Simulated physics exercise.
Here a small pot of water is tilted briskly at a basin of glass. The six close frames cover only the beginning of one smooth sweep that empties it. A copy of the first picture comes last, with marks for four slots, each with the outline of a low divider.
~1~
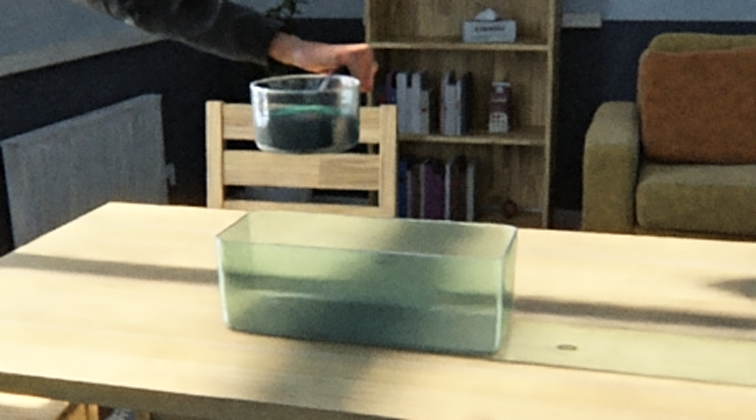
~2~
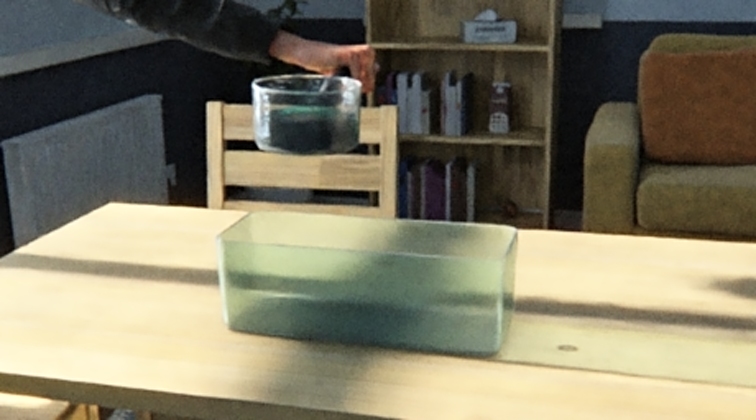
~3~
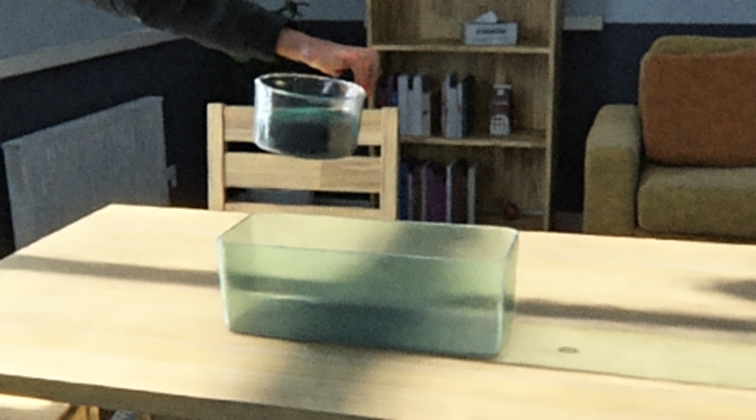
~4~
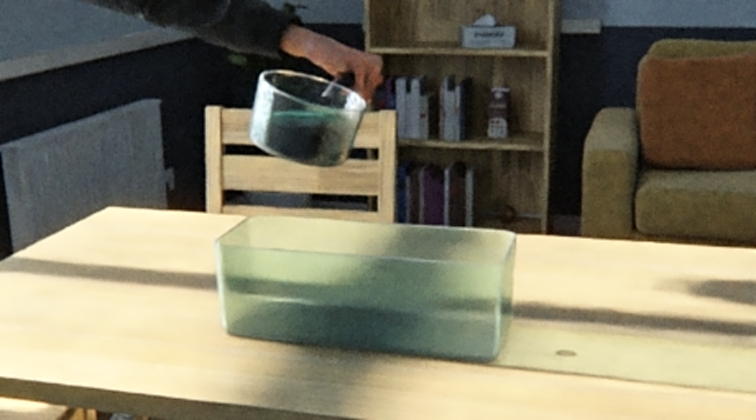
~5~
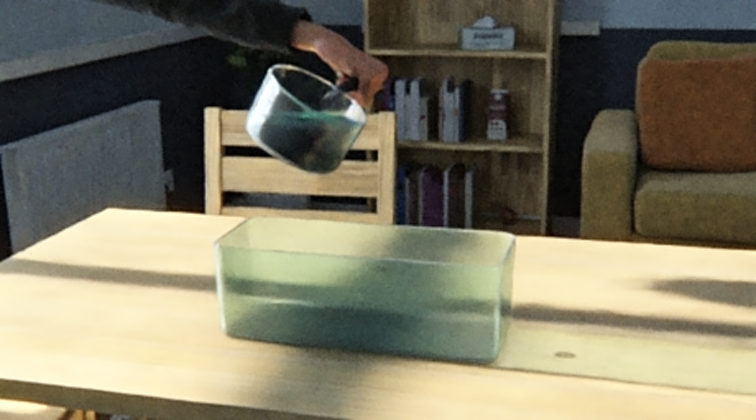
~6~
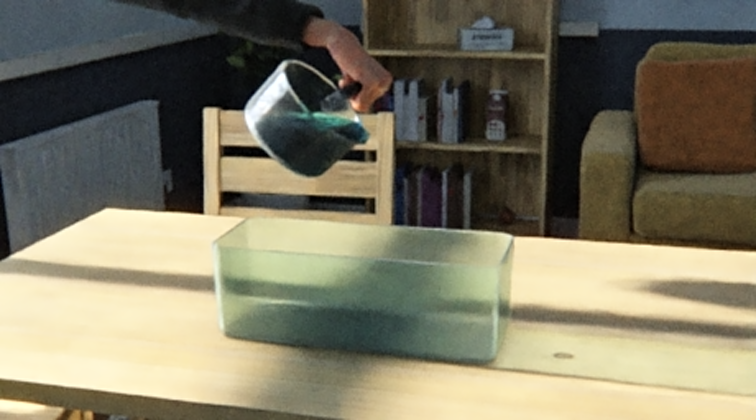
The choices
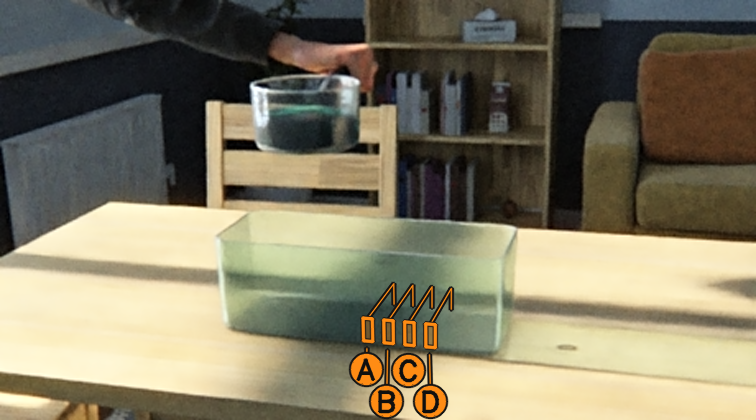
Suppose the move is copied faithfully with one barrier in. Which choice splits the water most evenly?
B works best here.
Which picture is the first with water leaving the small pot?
Picture 6.
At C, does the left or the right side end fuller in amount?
The left one.
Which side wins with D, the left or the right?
The left one.
In orange, A at (366, 348); B at (387, 350); C at (408, 352); D at (429, 354).
With A, about 26 % ends left of the wall and 73 % right of it.
With B, about 48 % ends left of the wall and 51 % right of it.
With C, about 81 % ends left of the wall and 18 % right of it.
With D, about 90 % ends left of the wall and 9 % right of it.
